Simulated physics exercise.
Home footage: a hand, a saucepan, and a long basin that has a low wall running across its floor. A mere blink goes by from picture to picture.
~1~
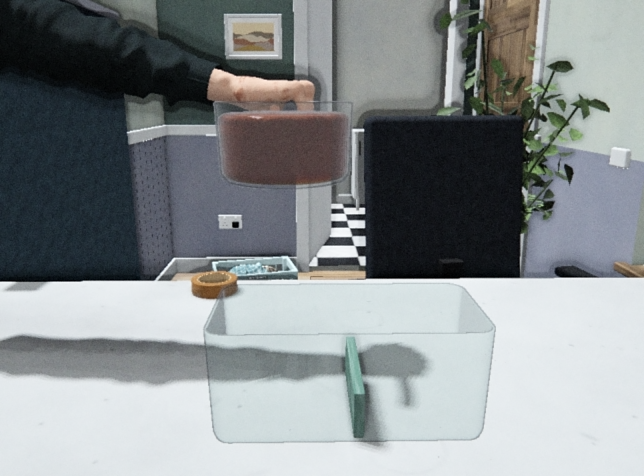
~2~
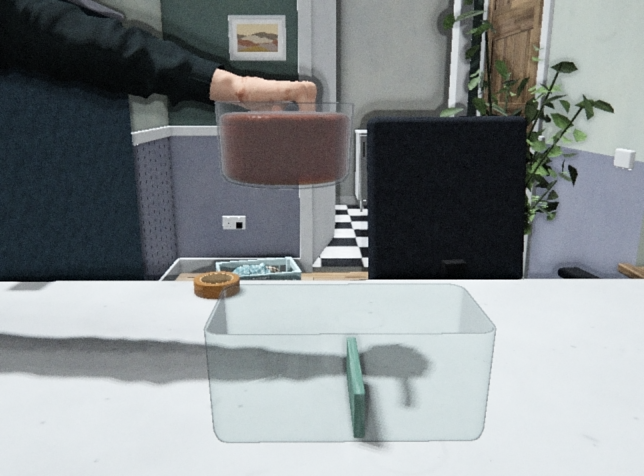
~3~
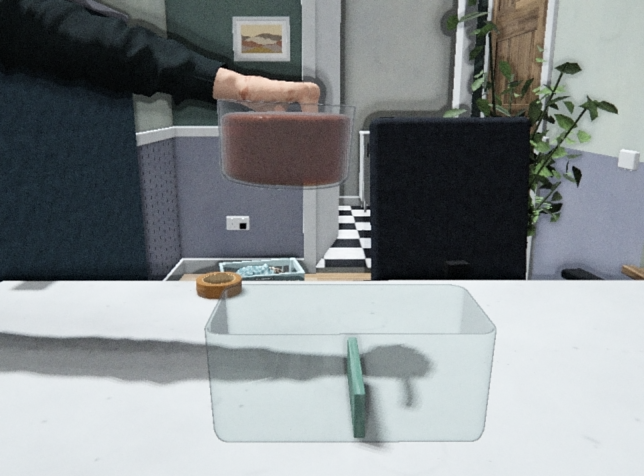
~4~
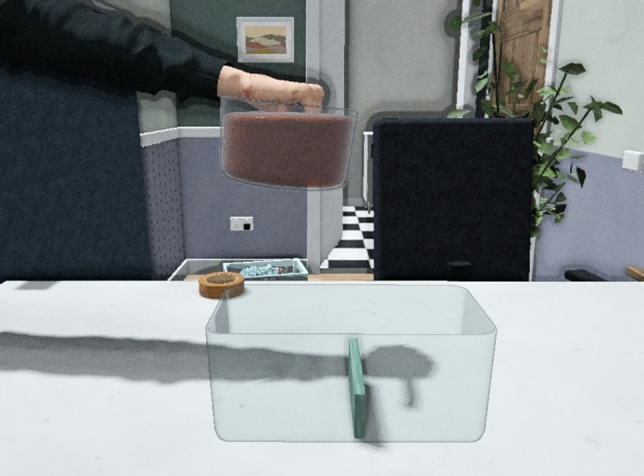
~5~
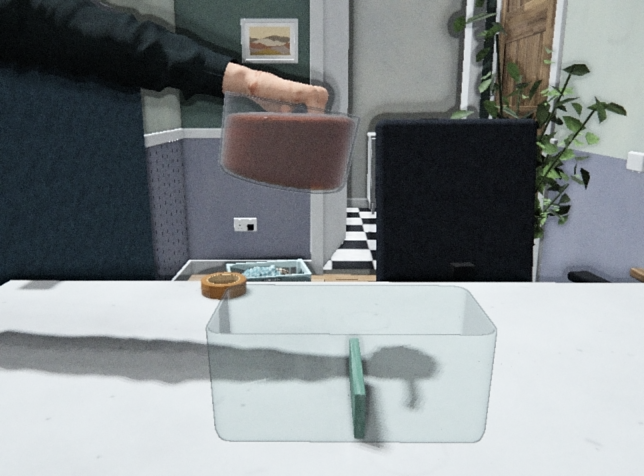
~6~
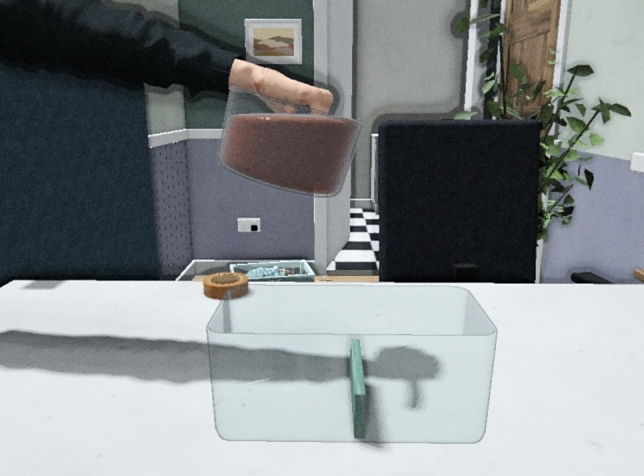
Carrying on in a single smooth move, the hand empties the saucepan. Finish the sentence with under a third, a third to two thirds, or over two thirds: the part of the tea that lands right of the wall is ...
It is over two thirds.
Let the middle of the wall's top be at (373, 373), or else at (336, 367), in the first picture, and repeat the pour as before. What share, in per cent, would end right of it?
First try close to 65 percent, second try close to 95 percent.
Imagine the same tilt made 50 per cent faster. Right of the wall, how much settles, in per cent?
Roughly 75 in a hundred.
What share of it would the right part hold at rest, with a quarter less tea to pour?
Roughly 90 %.
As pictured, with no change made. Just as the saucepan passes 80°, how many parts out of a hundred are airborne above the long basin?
That works out near 40 percent.
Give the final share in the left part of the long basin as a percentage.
That works out to roughly 10 percent.
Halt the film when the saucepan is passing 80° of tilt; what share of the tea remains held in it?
Looks like roughly 45 percent is still held.
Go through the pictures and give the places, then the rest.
In the first frame, it leans 0°; its right rim is at (352, 104); the tea meets the walls at (220, 115) and (349, 115); the long basin's rim runs from (214, 309) to (477, 307); the wall's top is at (354, 363).
In the second frame, it leans 1°; its right rim is at (353, 106); the tea meets the walls at (221, 115) and (350, 115).
In the third frame, it leans 3°; its right rim is at (355, 109); the tea meets the walls at (224, 115) and (351, 117).
In the fourth frame, it leans 6°; its right rim is at (357, 113); the tea meets the walls at (226, 115) and (354, 119).
In the fifth frame, it leans 10°; its right rim is at (359, 119); the tea meets the walls at (228, 116) and (357, 119).
In the sixth frame, it leans 16°; its right rim is at (362, 127); the tea meets the walls at (229, 118) and (361, 120).
A moment on, the tilt is 80° and 44 per cent is still to pour, 0 is left of the wall and 16 right of it.
Next, the tilt is 116° and 4 per cent is still to pour, 3 is left of the wall and 82 right of it.
Then the tilt is 121° and 0 per cent is still to pour, 10 is left of the wall and 89 right of it.
Later the tilt is 121° and 0 per cent is still to pour, 10 is left of the wall and 89 right of it.
In the end 10 per cent lies left of the wall, 89 right of it and 1 outside.
